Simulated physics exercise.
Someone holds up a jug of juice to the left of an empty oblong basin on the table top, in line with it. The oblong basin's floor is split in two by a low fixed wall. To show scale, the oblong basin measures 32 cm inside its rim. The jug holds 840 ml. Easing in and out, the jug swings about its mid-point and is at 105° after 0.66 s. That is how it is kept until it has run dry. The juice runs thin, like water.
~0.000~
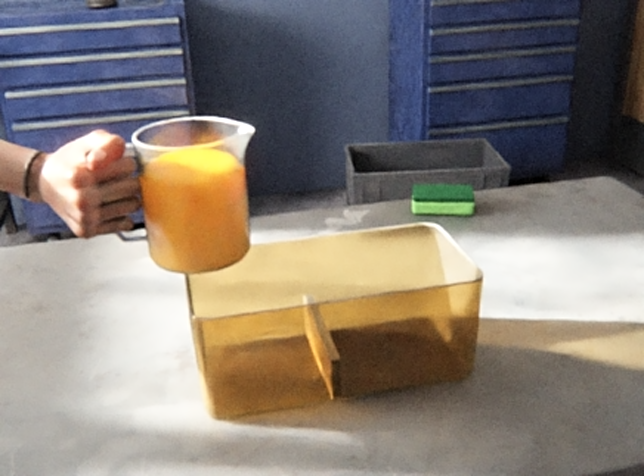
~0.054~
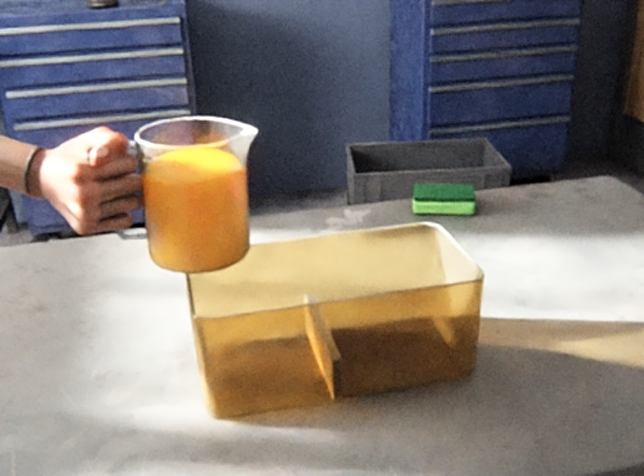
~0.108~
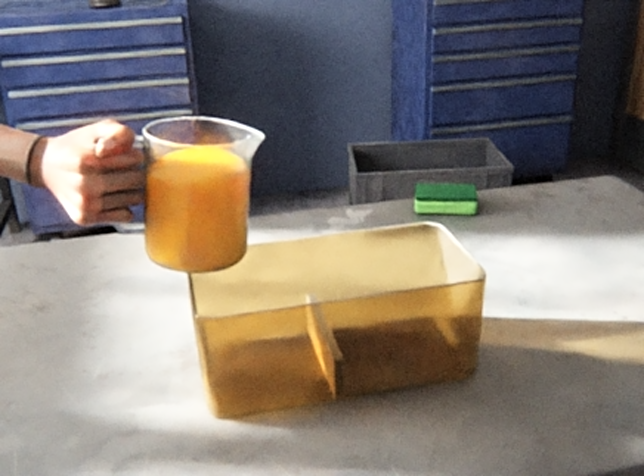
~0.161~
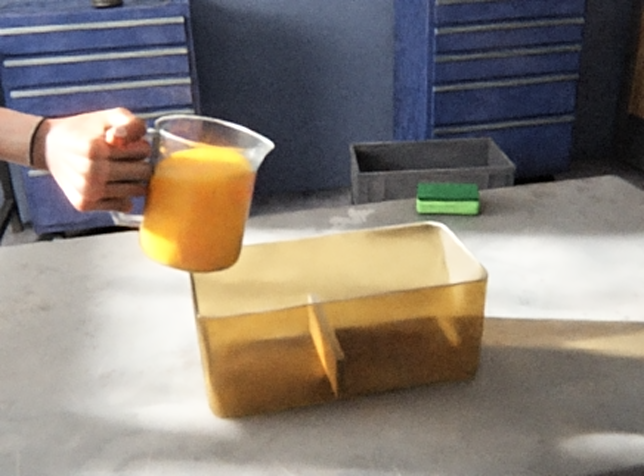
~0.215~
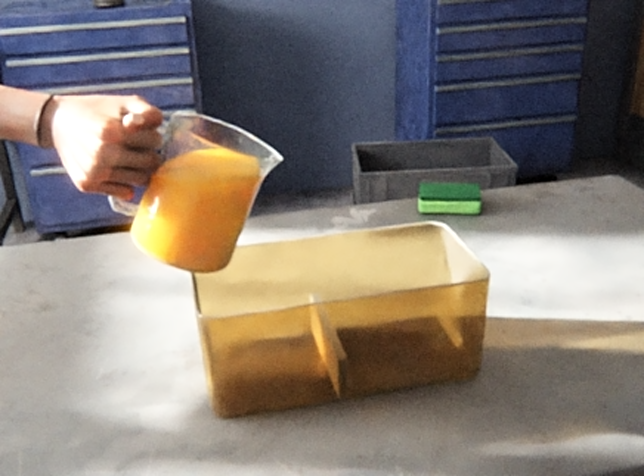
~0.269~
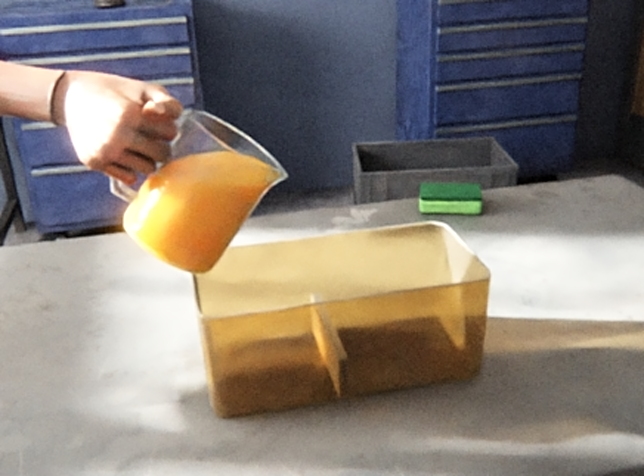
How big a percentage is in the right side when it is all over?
Roughly 62 per cent is in the right side.
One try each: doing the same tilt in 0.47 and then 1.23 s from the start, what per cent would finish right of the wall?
The first try gives around 60 percent, the second around 70 percent.
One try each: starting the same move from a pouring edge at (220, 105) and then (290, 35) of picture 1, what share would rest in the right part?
Near 20 in a hundred on the first go and near 90 in a hundred on the second.
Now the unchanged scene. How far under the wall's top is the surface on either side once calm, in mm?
About 38 mm on the left, about 32 mm on the right.
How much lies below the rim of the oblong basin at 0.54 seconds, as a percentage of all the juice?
I'd estimate some 16 percent of the liquid.
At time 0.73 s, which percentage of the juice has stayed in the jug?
What remains is about 22 percent of it all.
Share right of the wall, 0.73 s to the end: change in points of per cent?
The amount climbs by around 18.
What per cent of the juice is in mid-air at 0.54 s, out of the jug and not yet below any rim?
Roughly 18 percent.
By 0.54 s the tilt is 96° and 67 per cent is still to pour, 4 is left of the wall and 11 right of it.
By 0.73 s the tilt is 105° and 22 per cent is still to pour, 23 is left of the wall and 44 right of it.
By 0.94 s the tilt is 105° and 5 per cent is still to pour, 31 is left of the wall and 61 right of it.
By 1.16 s the tilt is 105° and 1 per cent is still to pour, 37 is left of the wall and 62 right of it.
At rest 38 per cent lies left of the wall, 62 right of it and 1 outside.
